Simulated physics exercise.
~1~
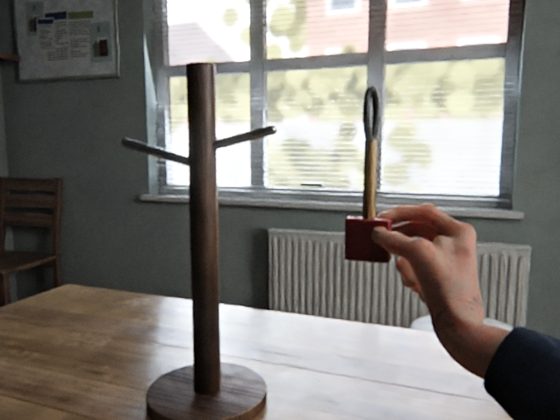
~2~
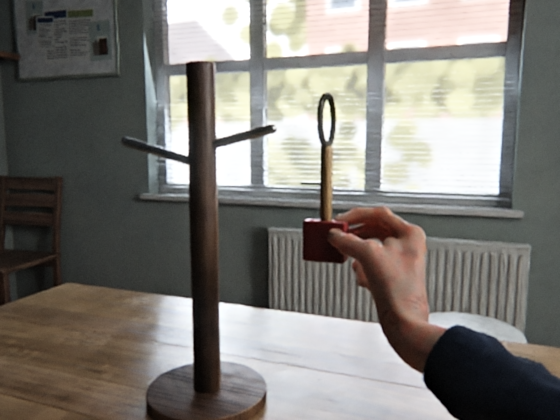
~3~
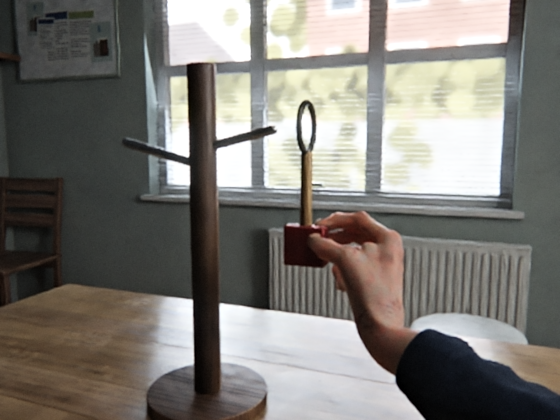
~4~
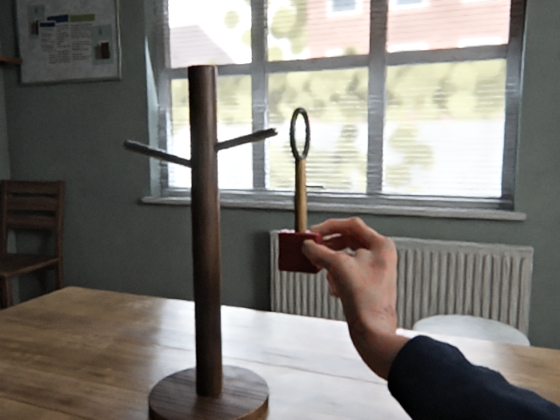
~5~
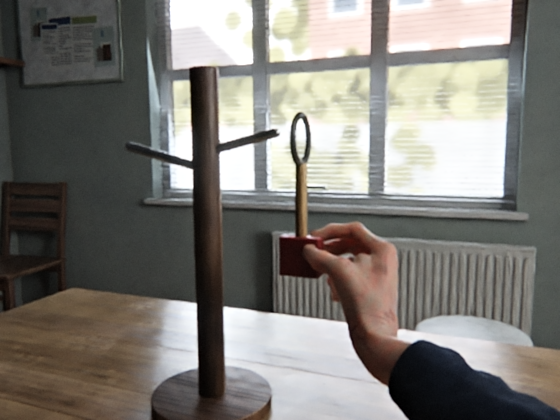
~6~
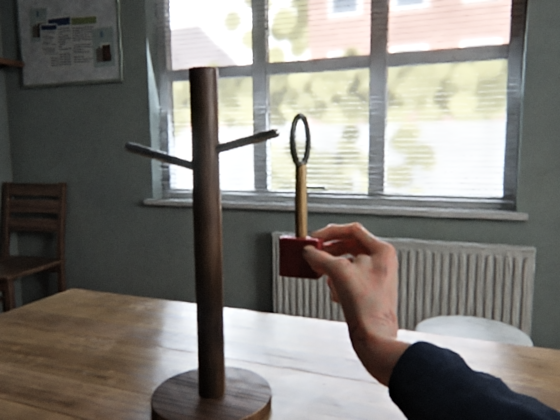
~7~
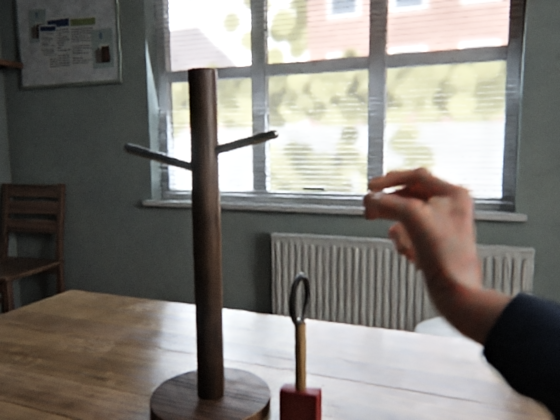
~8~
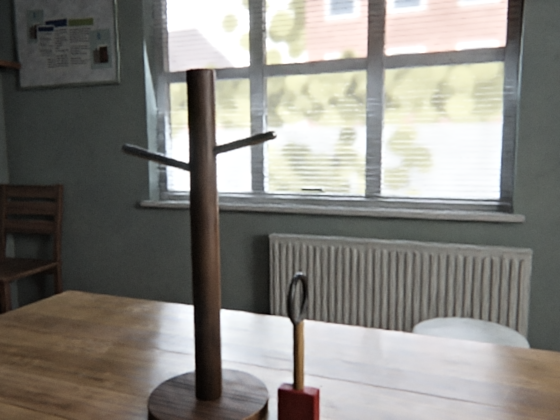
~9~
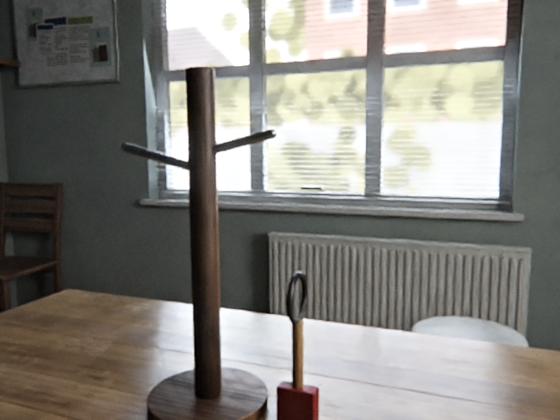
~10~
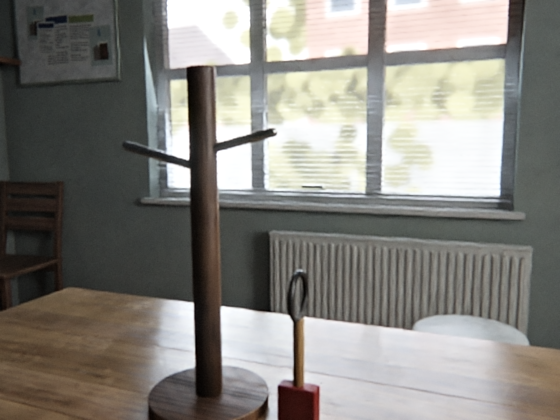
A hand held a red brush upright with its ring at the top, moved it left toward a wooden peg stand and let go near a peg, but the brush dropped and ended up upright at the table beside the stand's base.
